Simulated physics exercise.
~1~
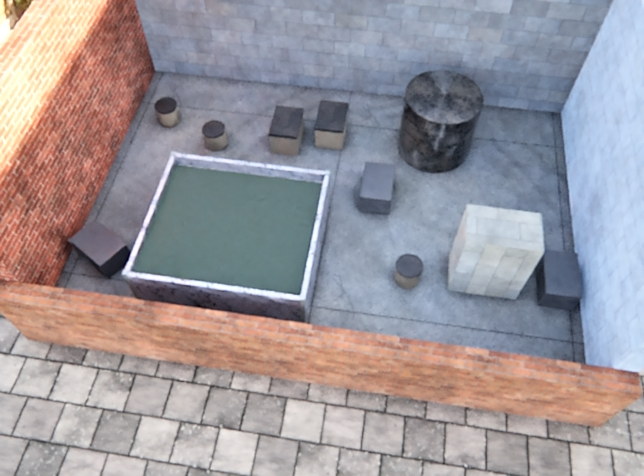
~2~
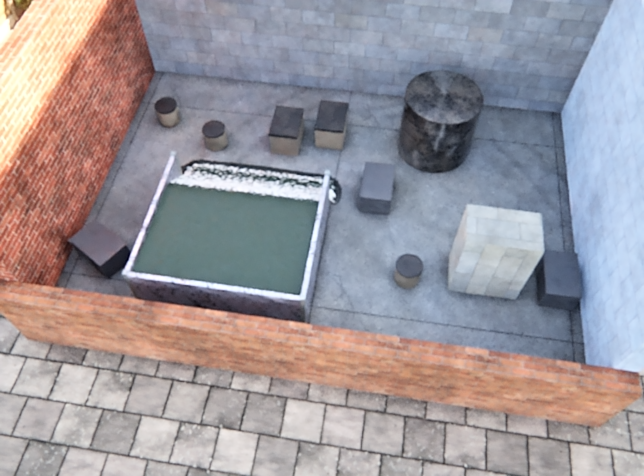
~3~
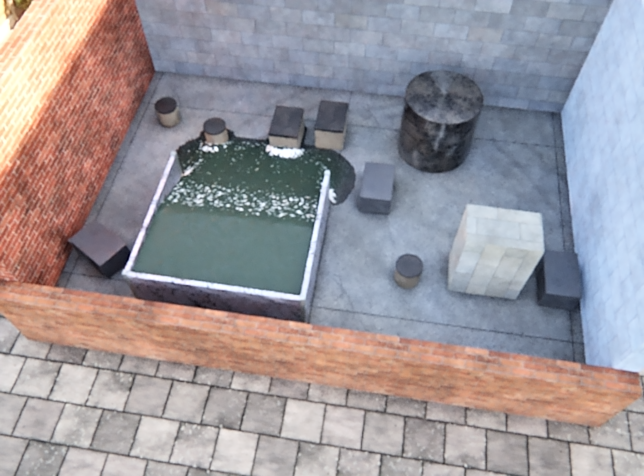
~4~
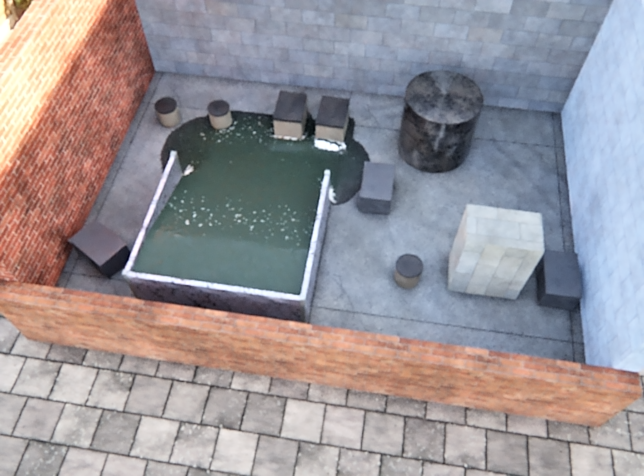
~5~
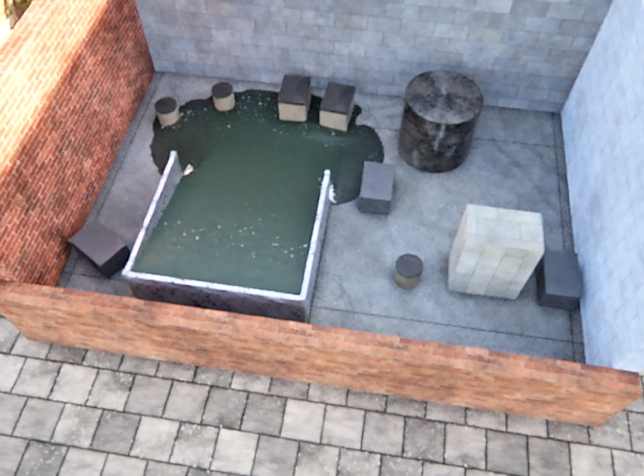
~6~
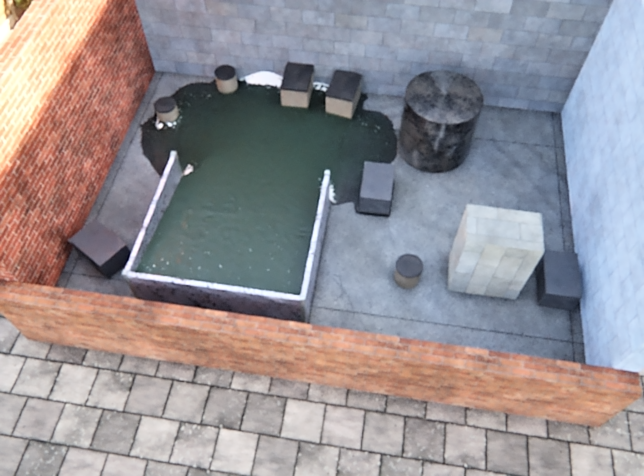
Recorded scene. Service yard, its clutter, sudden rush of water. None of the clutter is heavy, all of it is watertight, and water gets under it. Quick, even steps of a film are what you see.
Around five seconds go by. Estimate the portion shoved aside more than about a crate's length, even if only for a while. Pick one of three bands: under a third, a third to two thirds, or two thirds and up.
Two thirds and up.
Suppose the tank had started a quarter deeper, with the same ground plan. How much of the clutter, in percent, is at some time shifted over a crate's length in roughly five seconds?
Close to 100 in a hundred, give or take.
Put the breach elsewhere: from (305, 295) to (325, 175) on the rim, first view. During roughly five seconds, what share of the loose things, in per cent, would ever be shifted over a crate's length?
Close to 60 in a hundred.
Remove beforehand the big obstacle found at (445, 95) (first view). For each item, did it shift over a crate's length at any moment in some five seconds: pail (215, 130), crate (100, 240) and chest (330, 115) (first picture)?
One at a time: The first traveled far, the second traveled far, the third traveled far.
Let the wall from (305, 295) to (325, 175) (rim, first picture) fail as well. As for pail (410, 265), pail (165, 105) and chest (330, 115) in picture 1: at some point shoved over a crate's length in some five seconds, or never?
In turn: Cleared that distance, stayed short, cleared that distance.
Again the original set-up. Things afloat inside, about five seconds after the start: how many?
8.
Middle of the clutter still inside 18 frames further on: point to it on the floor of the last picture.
In the last view, somewhere about (309, 209).
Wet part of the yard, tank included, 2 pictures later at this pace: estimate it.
45 in a hundred, roughly.
A moment on, 3 of 8 are well off their spots; 3 afloat.
Next, 3 of 8 are well off their spots; 4 afloat.
Later, 6 of 8 are well off their spots; 5 afloat.
In the end, 8 of 8 are well off their spots, and 8 have been at some point; 8 afloat.
